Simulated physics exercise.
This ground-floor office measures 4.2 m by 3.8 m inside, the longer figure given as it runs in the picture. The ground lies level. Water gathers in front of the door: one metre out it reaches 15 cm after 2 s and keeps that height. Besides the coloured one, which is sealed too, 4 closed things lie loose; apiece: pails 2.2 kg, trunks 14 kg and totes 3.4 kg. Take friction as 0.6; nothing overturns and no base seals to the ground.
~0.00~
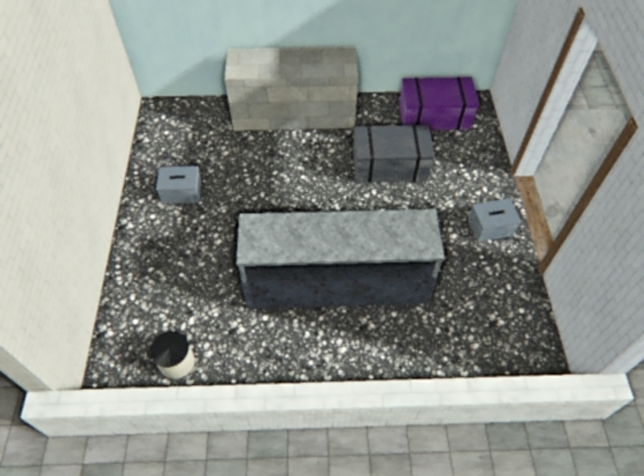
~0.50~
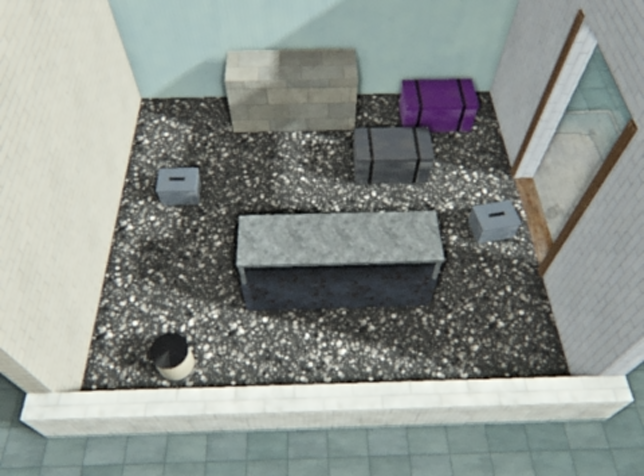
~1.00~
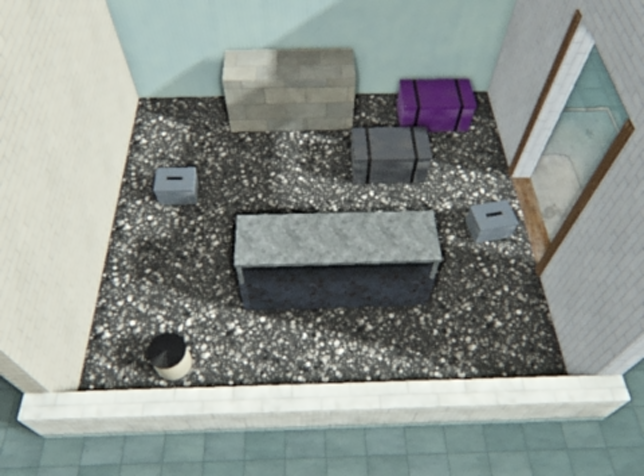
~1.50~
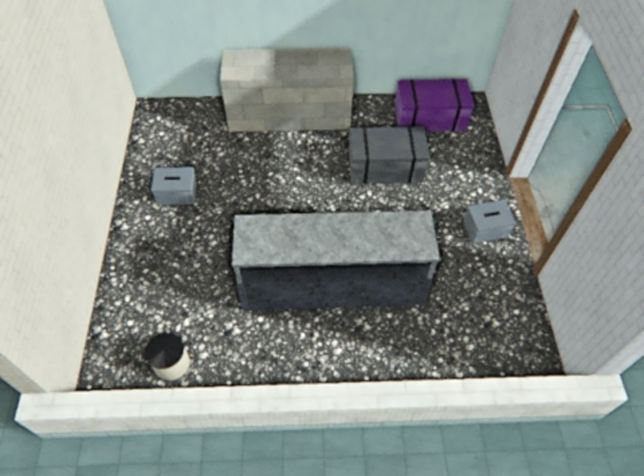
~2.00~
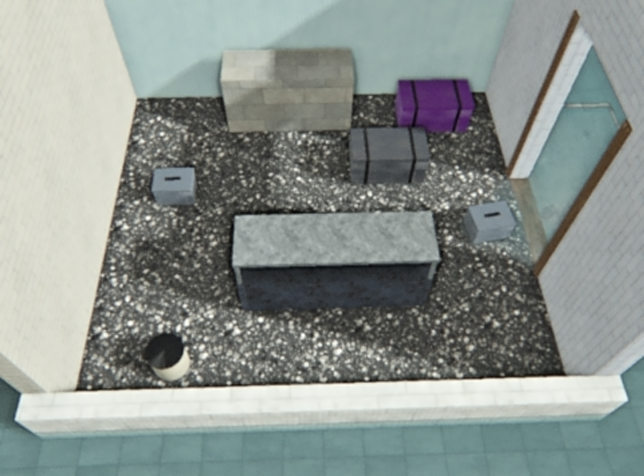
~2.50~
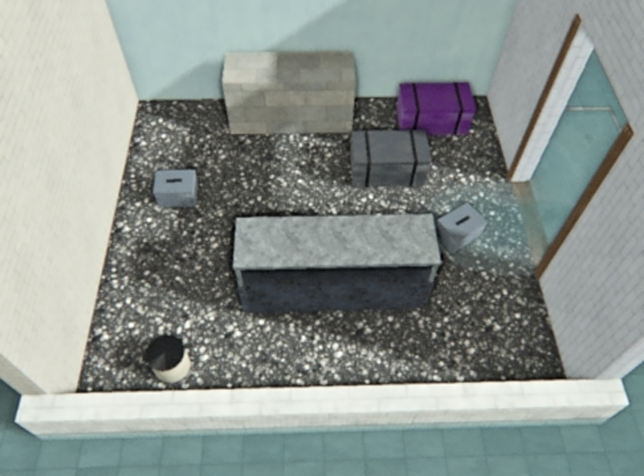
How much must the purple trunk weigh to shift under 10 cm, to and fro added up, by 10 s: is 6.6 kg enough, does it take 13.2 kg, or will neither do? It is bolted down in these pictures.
For it, only the higher weight holds it.
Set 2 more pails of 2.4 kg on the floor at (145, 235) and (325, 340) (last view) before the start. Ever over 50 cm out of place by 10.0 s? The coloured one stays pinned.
In turn: Over, less.
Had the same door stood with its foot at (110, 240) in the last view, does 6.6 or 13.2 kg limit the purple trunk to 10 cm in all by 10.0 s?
In that case neither weight holds it.
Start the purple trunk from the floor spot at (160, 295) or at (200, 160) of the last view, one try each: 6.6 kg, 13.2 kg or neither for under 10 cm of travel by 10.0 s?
In turn: Neither holds; neither holds.
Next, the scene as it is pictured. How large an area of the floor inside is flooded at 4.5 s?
Some 8.0 m2.
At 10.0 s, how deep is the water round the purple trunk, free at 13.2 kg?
About 4 cm.
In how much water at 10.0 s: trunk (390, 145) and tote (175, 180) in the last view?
Roughly 6 and 9 cm.
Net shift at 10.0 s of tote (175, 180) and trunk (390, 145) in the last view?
In turn: 140 cm, 60 cm.
After 3.5 s the purple trunk would be 0 cm from its start with 6.6 kg and 0 cm from its start with 13.2 kg; 1 cm of water round it then.
After 4.5 s the purple trunk would be 15 cm from its start with 6.6 kg and 0 cm from its start with 13.2 kg; 2 cm of water round it then.
After 7.0 s the purple trunk would be 15 cm from its start with 6.6 kg and 0 cm from its start with 13.2 kg; 3 cm of water round it then.
After 10.0 s the purple trunk would be 43 cm from its start with 6.6 kg and 1 cm from its start with 13.2 kg; 4 cm of water round it then.
